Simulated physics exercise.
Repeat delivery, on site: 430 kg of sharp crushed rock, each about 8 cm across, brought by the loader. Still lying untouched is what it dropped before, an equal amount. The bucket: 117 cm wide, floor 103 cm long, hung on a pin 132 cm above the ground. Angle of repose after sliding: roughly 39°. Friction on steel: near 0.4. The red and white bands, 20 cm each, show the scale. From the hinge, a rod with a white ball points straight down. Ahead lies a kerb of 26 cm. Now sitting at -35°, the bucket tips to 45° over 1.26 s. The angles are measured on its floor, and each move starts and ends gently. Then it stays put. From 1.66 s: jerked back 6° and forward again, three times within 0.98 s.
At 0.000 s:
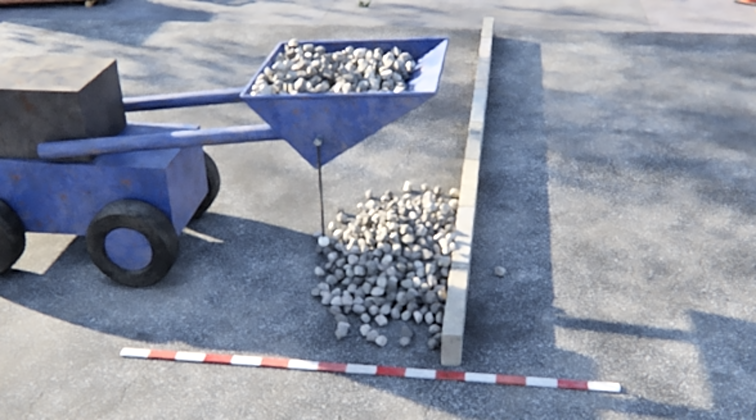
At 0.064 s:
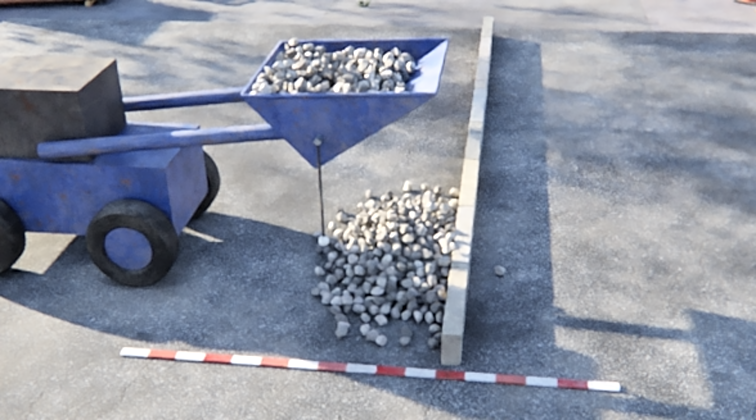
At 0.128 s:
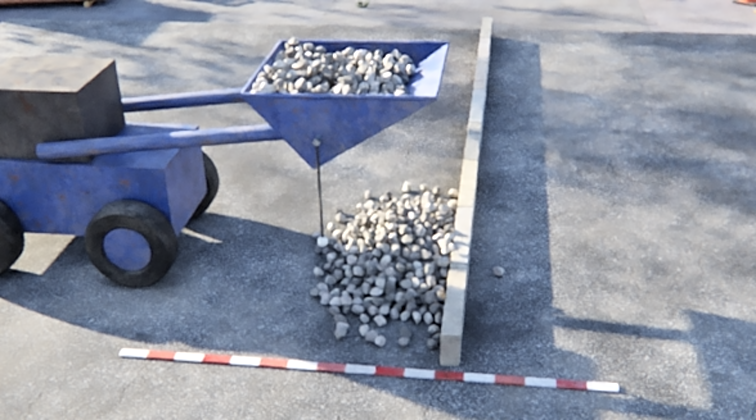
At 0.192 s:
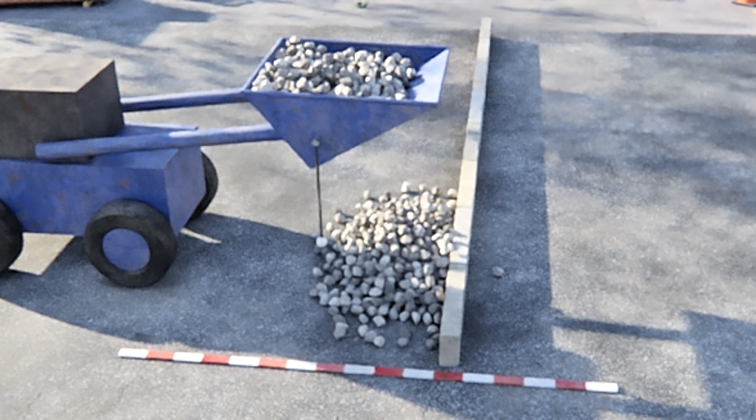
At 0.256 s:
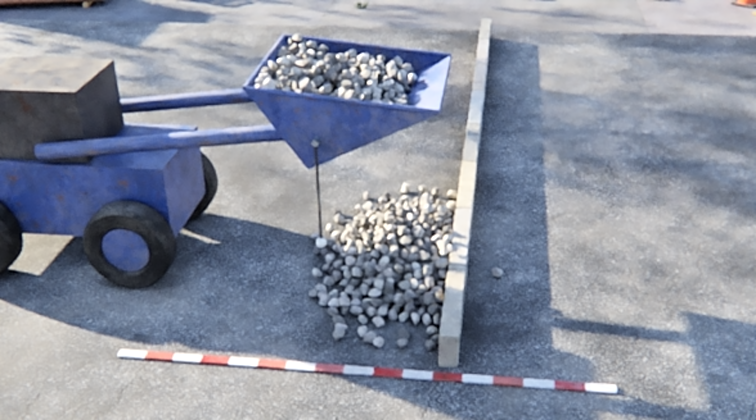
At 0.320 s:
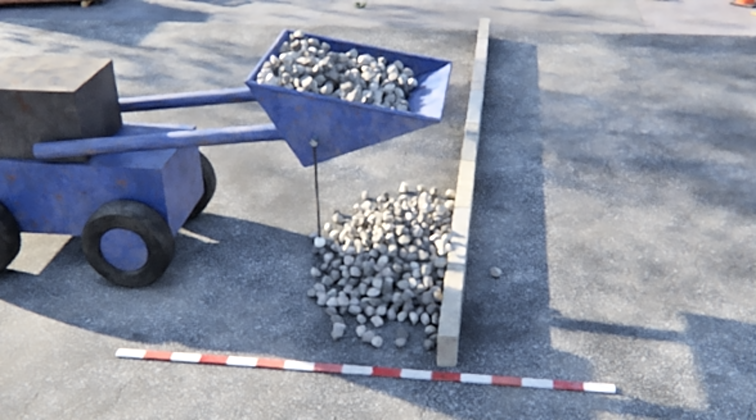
On sunlit asphalt, a blue loader's stone-filled bucket slowly tilts down toward the right above a pile.
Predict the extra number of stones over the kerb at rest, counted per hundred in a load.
About 29 more per hundred stones.
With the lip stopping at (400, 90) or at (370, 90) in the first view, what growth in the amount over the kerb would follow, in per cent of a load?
The first would add some 5 per cent and the second some 0 per cent.
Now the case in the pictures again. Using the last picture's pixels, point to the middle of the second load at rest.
Around (439, 237).
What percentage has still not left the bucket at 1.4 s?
Close to 55 in a hundred is still held.
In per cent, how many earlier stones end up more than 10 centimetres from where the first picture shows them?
0 %.
After 0.9 s the floor is at 32°; in per cent of one load, 100 in the bucket, 100 on this side of the kerb; the foremost stones are at (452, 256).
After 1.4 s the floor is at 45°; in per cent of one load, 56 in the bucket, 144 on this side of the kerb; the foremost stones are at (463, 231).
After 3.1 s the floor is at 45°; in per cent of one load, 0 in the bucket, 170 on this side of the kerb, 30 over the kerb; the foremost stones are at (597, 274).
After 5.8 s the floor is at 45°; in per cent of one load, 0 in the bucket, 170 on this side of the kerb, 30 over the kerb; the foremost stones are at (597, 274). Net gain over the kerb, 29.
